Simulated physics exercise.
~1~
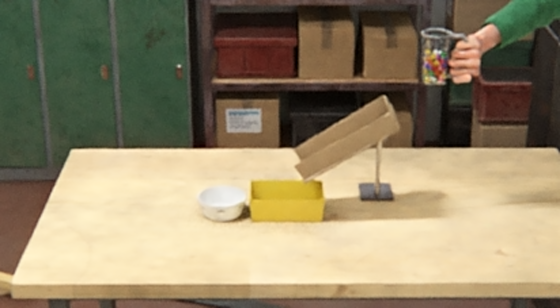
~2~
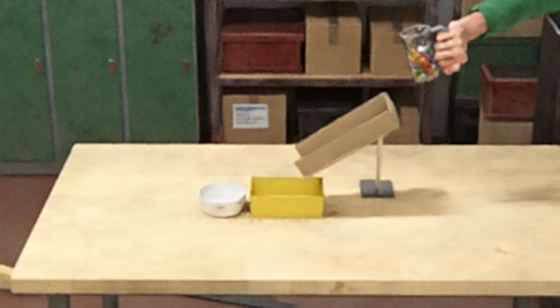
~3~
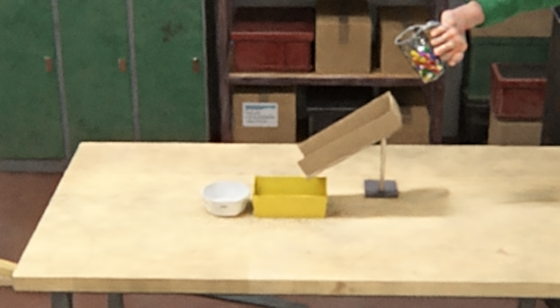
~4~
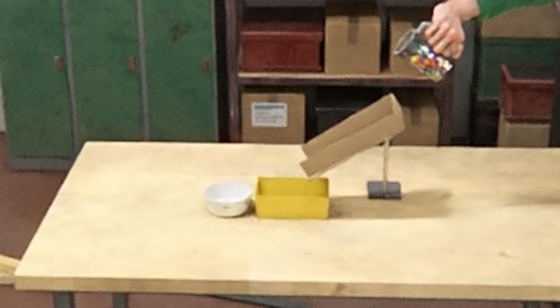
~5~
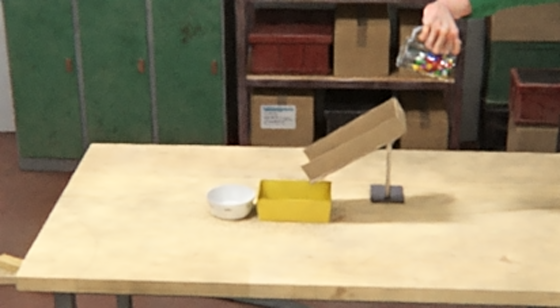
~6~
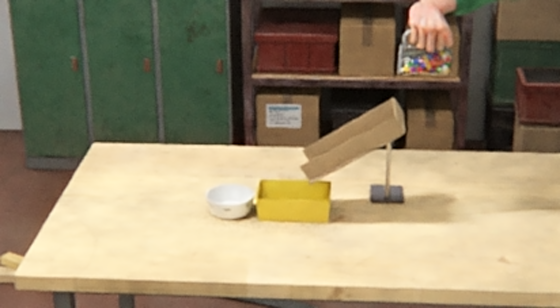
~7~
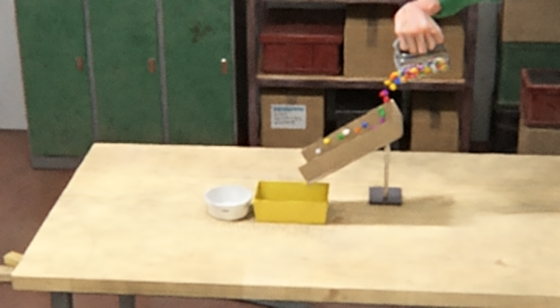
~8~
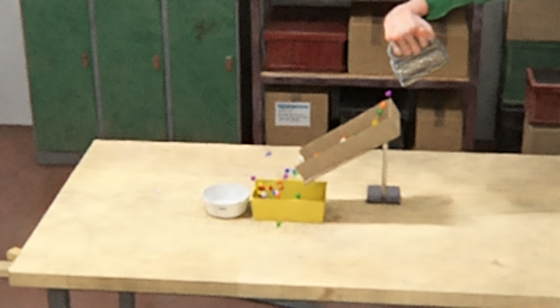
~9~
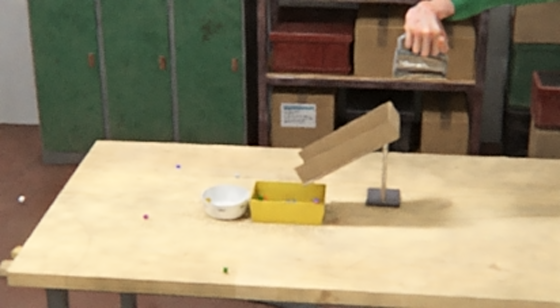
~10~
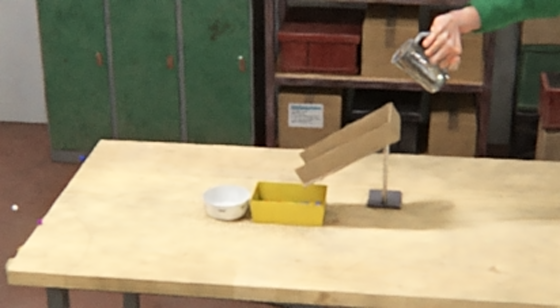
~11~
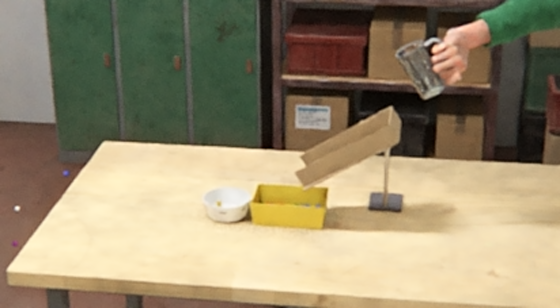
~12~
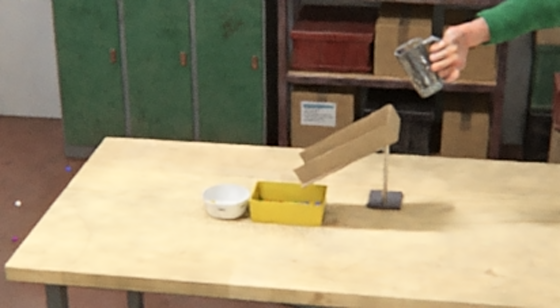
At first, a hand at the upper right holds a clear cup of colourful marbles above a sloping cardboard-coloured chute on a wooden table, with a yellow tin and a white dish near its lower end. The hand tips the cup further and further over the top of the chute. The marbles then pour out, run down the slope to the left and drop into the yellow tin. A few bounce out, scattering across the table and beyond its left edge. Finally the hand turns the emptied cup partway back, and most of the marbles rest in the tin.
